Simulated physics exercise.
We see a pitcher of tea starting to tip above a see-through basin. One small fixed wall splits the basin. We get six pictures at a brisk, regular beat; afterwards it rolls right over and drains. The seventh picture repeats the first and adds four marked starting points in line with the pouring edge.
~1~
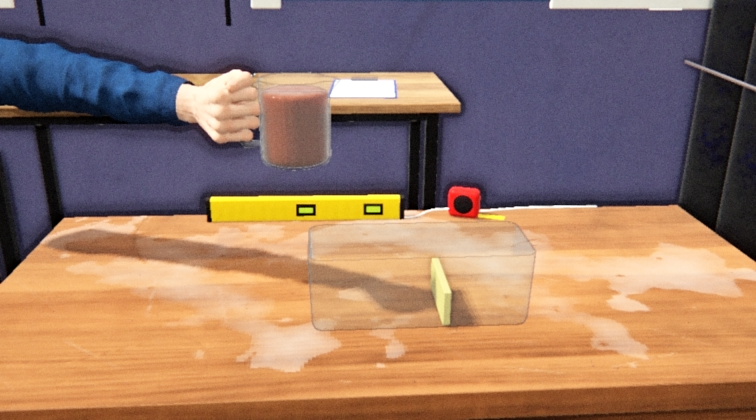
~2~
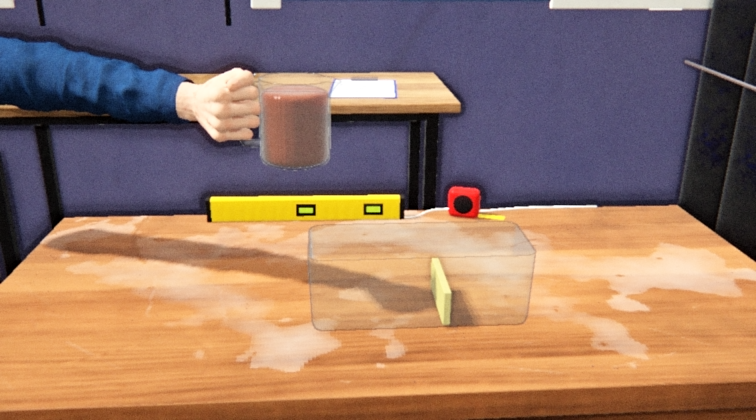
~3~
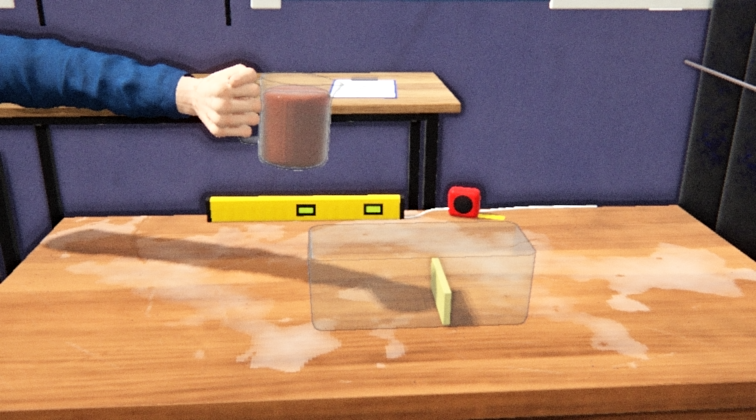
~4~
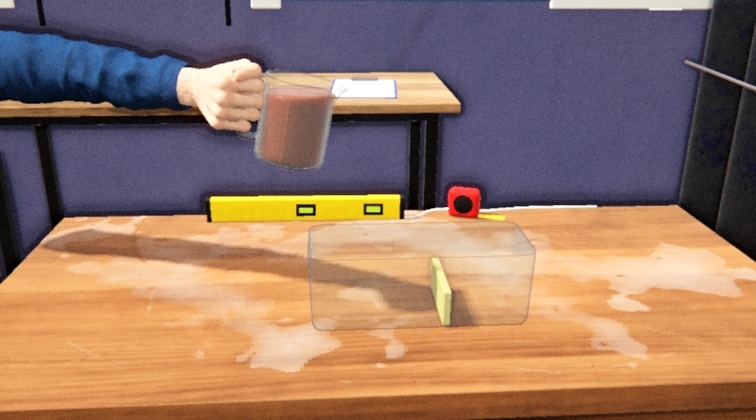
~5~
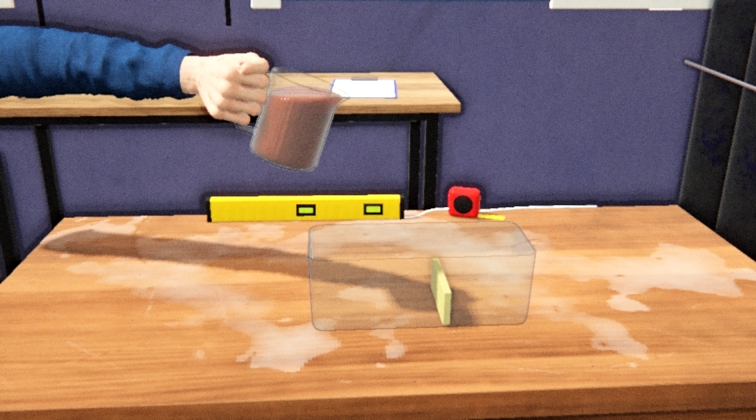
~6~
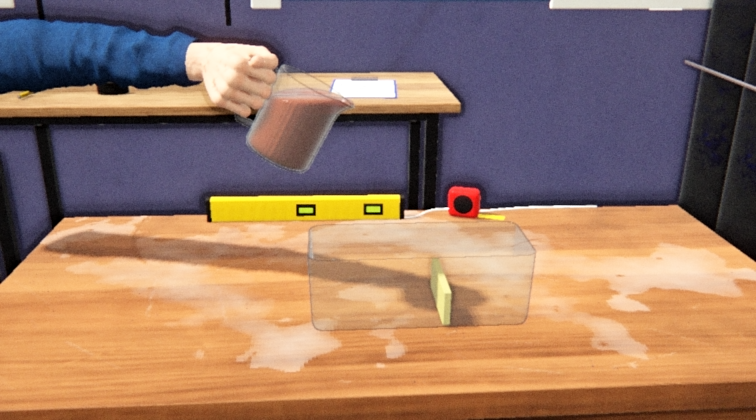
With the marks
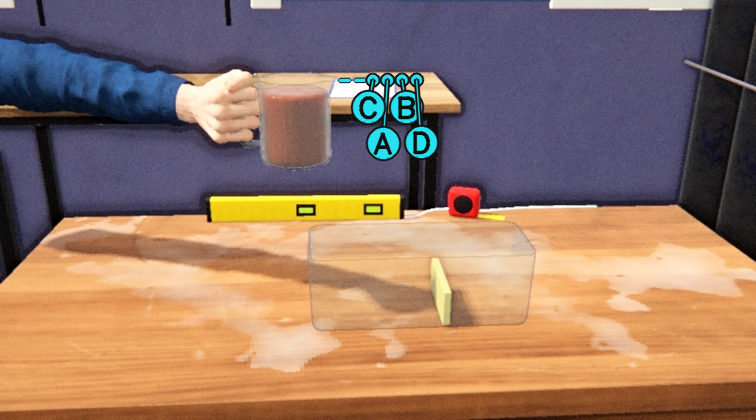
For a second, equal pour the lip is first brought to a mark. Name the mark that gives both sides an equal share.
The best dot is A.
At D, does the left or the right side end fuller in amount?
The right side.
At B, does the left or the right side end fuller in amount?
The right one.
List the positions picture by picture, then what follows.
In the first frame, upright, lip at (340, 80); basin from (312, 328) to (527, 321); top of the wall at (441, 274); nothing has left yet.
In the second frame, upright, lip at (341, 81); nothing has left yet.
In the third frame, tipped about 5°, lip at (343, 84); nothing has left yet.
In the fourth frame, tipped about 11°, lip at (347, 89); nothing has left yet.
In the fifth frame, tipped about 19°, lip at (350, 97); nothing has left yet.
In the sixth frame, tipped about 28°, lip at (353, 106); tea is over the lip, down to (353, 106).
On the marked copy, A at (387, 80); B at (402, 80); C at (372, 80); D at (416, 79).
Choosing A, about 50 % ends left of the wall and 49 % right of it.
Choosing B, about 19 % ends left of the wall and 80 % right of it.
Choosing C, about 85 % ends left of the wall and 9 % right of it; 6 % is lost outside.
Choosing D, about 6 % ends left of the wall and 92 % right of it.
